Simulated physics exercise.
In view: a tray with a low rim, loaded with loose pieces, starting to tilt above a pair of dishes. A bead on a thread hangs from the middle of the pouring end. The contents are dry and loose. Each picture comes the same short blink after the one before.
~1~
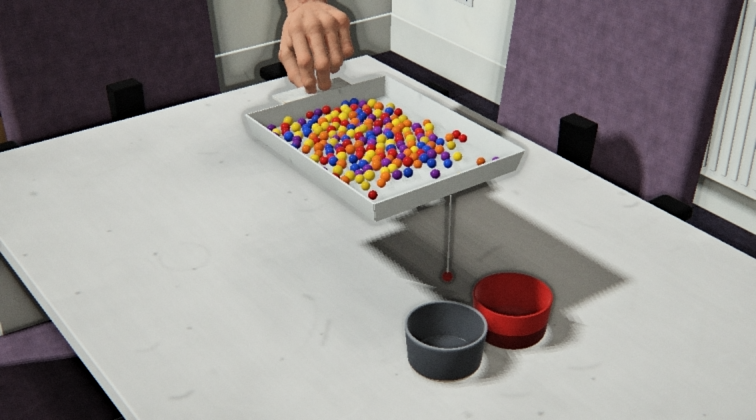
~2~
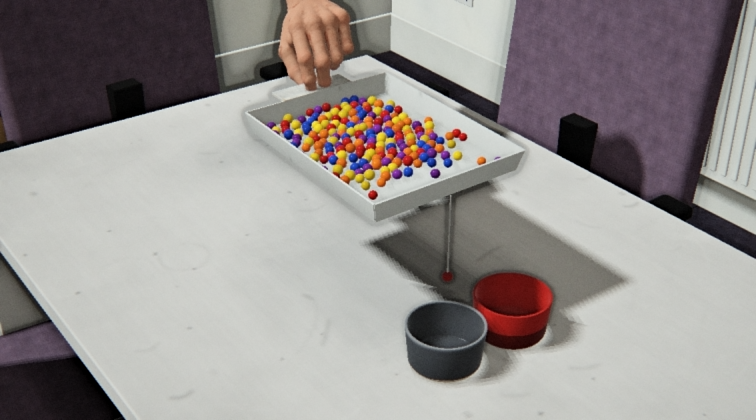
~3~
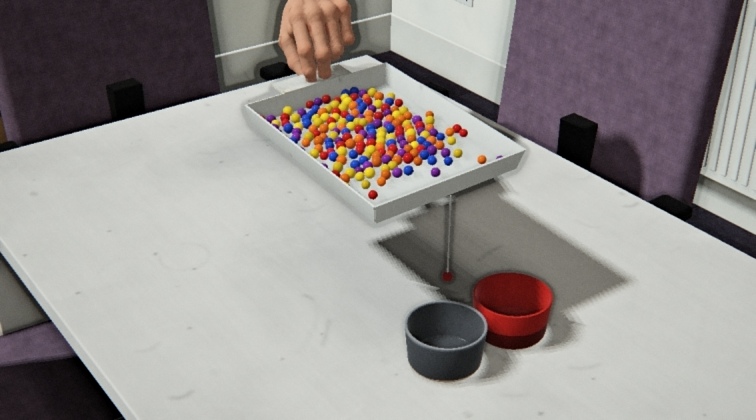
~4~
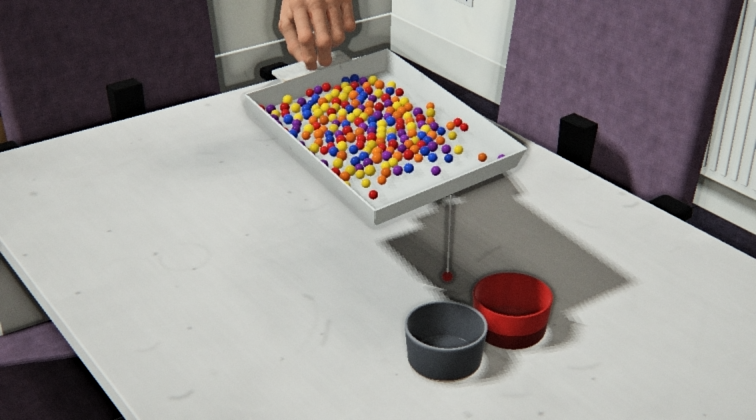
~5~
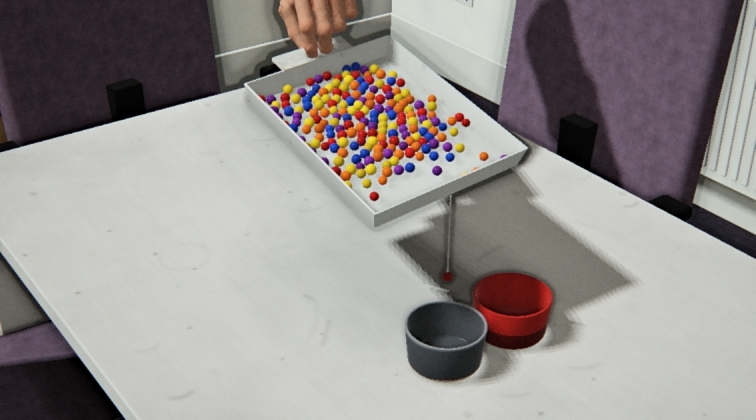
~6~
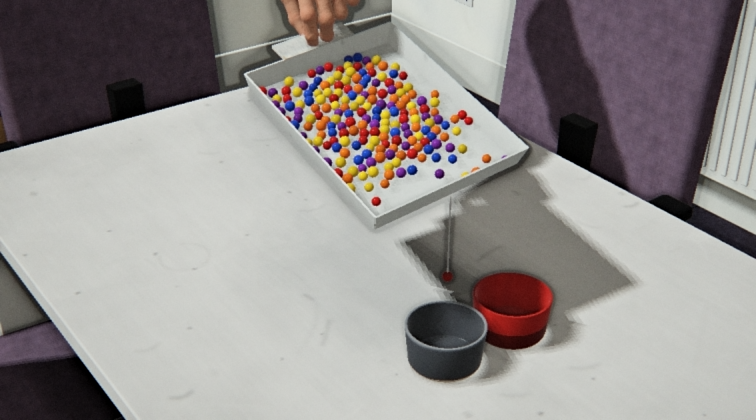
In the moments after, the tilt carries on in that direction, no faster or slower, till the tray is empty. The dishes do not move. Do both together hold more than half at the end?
In the dishes lies only the smaller part of it.
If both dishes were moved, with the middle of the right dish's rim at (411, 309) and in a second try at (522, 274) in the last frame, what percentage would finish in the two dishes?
In turn 40 and 10 in a hundred.
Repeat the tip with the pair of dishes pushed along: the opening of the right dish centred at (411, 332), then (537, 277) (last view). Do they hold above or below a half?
At the first place the larger part, at the second not half.
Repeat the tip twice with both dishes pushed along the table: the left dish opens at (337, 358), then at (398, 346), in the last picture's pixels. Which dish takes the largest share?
In turn: The dish on the right; left.
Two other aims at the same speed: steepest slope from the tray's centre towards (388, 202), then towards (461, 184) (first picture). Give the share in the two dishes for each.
First some 10, then 60 per cent.
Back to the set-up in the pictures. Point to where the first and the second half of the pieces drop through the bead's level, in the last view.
First near (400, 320), later near (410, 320).
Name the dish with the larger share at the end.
It is the left dish.
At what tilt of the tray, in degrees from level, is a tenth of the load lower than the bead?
At some 70 degrees.
Soon, tray tipped steeply; nearly all on the tray; a stray few in the left dish; a stray few outside both; a stray few in the air.
A while on, tray tipped right over; about a quarter on the tray; about a quarter in the left dish; about a third outside both; about a quarter in the air.
Towards the end, tray tipped past a quarter turn; about a third in the left dish; a stray few in the right dish; about two thirds outside both.
Finally, tray tipped past a quarter turn; about a third in the left dish; a stray few in the right dish; about two thirds outside both.
